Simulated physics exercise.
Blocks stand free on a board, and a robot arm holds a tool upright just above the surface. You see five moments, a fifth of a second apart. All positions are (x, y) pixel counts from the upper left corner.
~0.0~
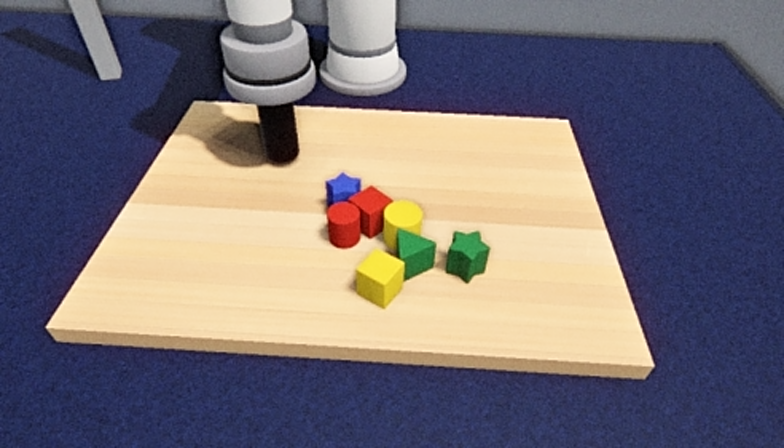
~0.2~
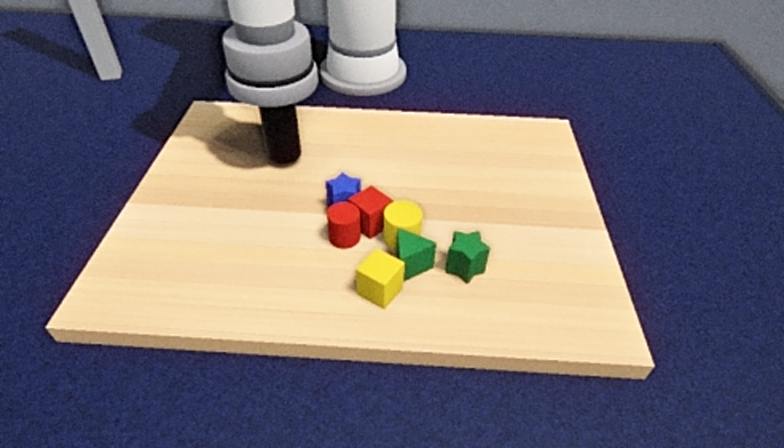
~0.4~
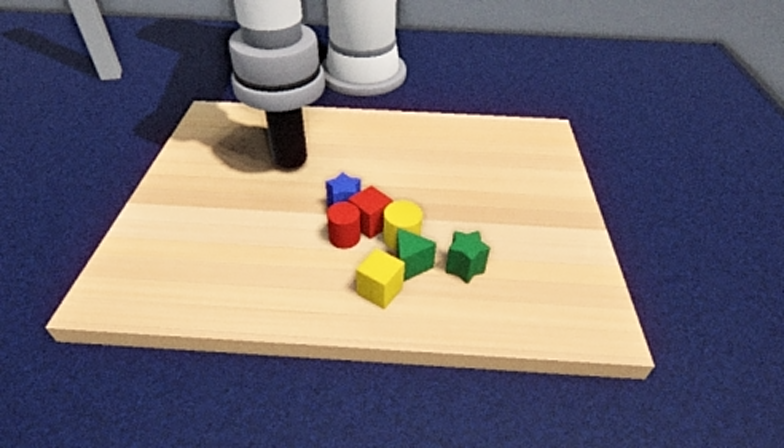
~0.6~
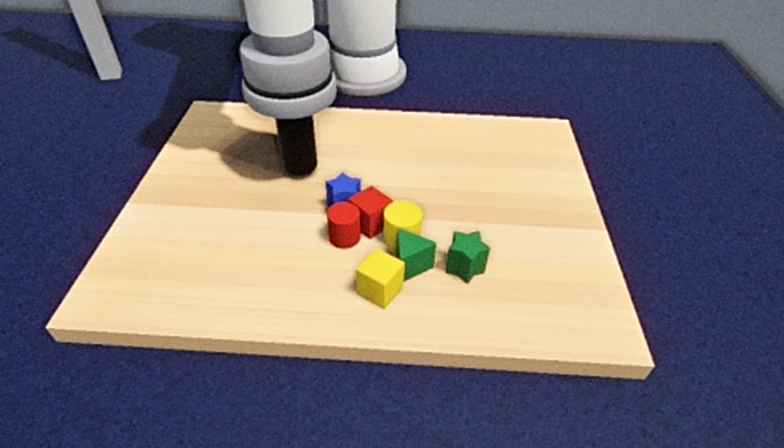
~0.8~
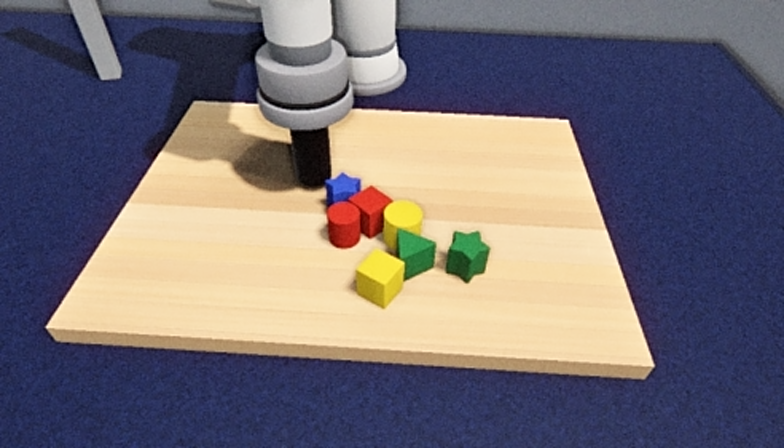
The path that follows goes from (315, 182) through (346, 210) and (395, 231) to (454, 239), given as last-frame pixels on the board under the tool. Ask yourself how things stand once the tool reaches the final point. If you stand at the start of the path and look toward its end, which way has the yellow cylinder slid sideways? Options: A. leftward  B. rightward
My pick is A.
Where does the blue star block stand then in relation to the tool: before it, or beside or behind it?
The blue star block slips off.
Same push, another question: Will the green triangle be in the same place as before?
Answer: No.
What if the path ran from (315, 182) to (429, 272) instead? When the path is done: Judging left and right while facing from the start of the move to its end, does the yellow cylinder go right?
I'd say no.
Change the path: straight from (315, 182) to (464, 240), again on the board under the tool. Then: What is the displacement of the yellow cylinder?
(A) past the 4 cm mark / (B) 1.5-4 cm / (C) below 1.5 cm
Option A.
On the path given first. One third of the way, tool at (347, 206); red cylinder at (346, 225); blue star block at (366, 203); red square at (396, 214), turned 35° anticlockwise; yellow cylinder at (432, 222).
Two thirds of the way, tool at (395, 226); red cylinder at (346, 226); blue star block at (418, 225); red square at (450, 238), turned 30° anticlockwise; yellow cylinder at (490, 234); green triangle at (415, 253); green star block at (509, 259), turned 50° clockwise.
At the end, tool at (455, 233); red cylinder at (346, 226); blue star block at (467, 238), turned 35° clockwise; red square at (491, 261); yellow cylinder at (519, 239); green triangle at (416, 254); green star block at (530, 272), turned 90° clockwise.
